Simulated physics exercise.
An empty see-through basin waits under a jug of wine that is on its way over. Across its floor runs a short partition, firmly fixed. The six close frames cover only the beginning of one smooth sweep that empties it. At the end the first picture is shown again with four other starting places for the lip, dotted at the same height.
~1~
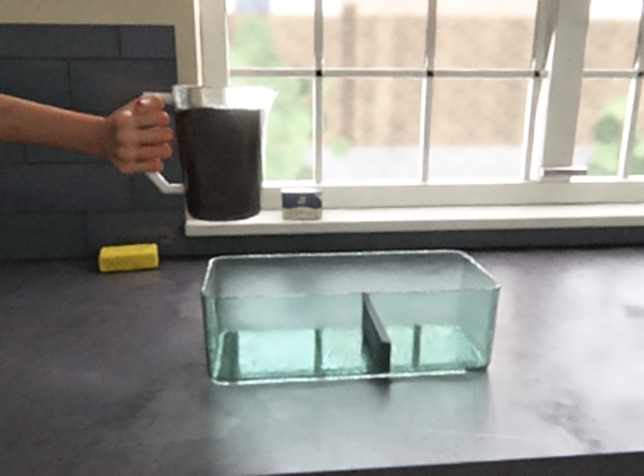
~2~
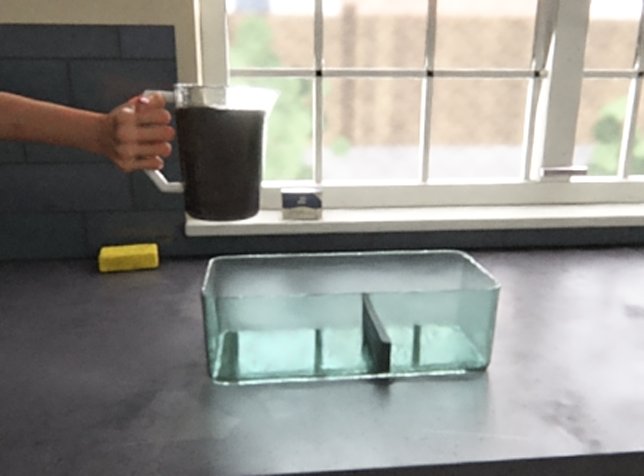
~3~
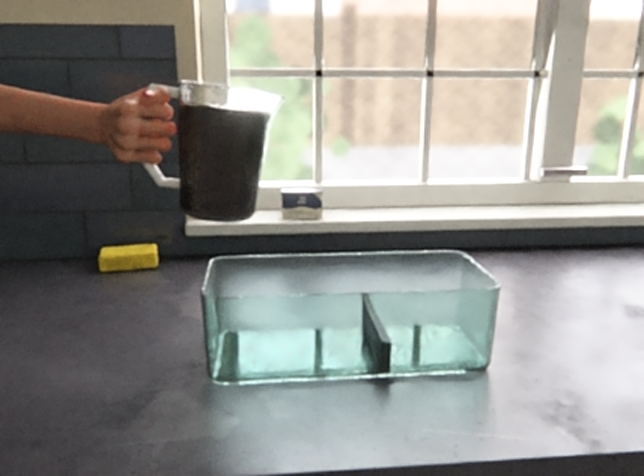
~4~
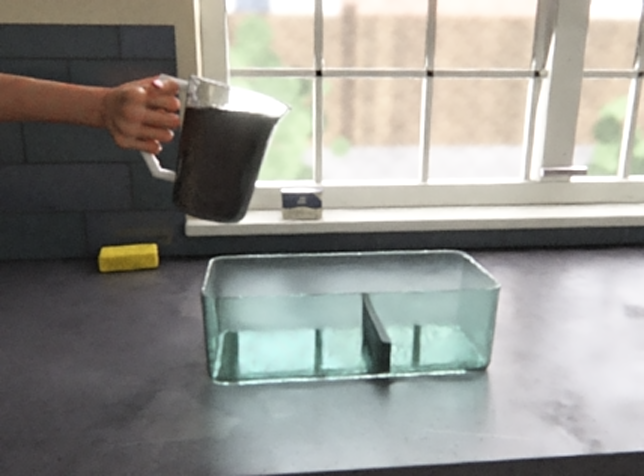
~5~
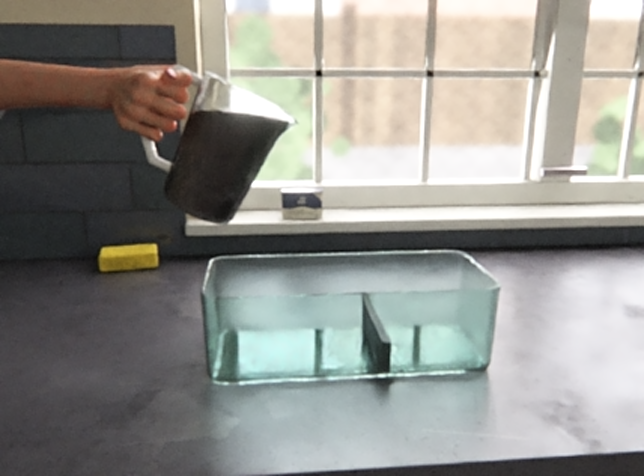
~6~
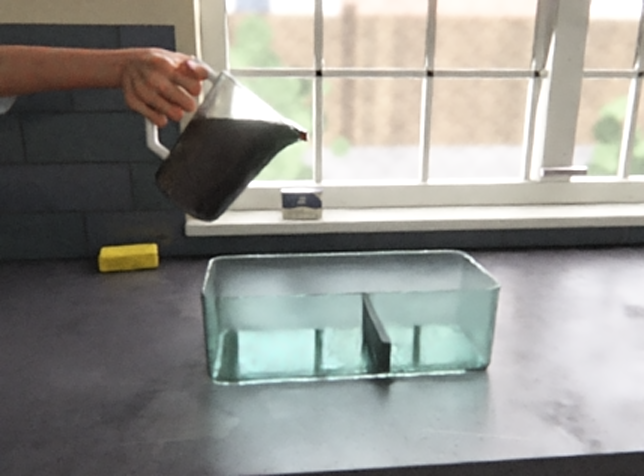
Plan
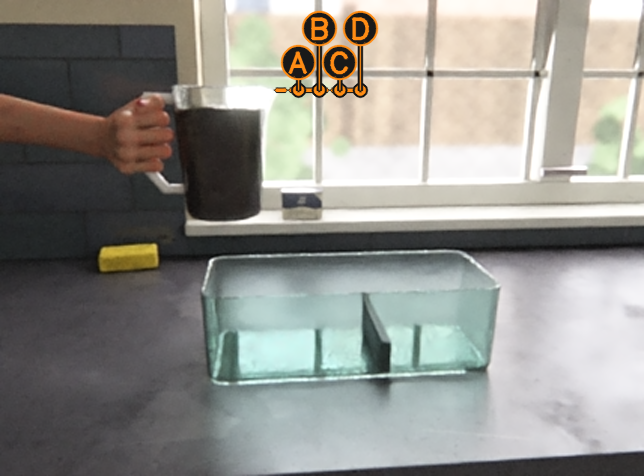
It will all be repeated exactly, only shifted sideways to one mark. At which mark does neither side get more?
Use spot B.
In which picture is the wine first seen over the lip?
In picture 6.
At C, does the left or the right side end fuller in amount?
The right one.
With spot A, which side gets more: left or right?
The left side.
On the marked copy, A at (298, 90); B at (319, 90); C at (339, 90); D at (360, 90).
Choosing A, about 71 % ends left of the wall and 20 % right of it; 8 % is lost outside.
Choosing B, about 47 % ends left of the wall and 50 % right of it.
Choosing C, about 16 % ends left of the wall and 81 % right of it; 3 % is lost outside.
Choosing D, about 11 % ends left of the wall and 85 % right of it; 4 % is lost outside.
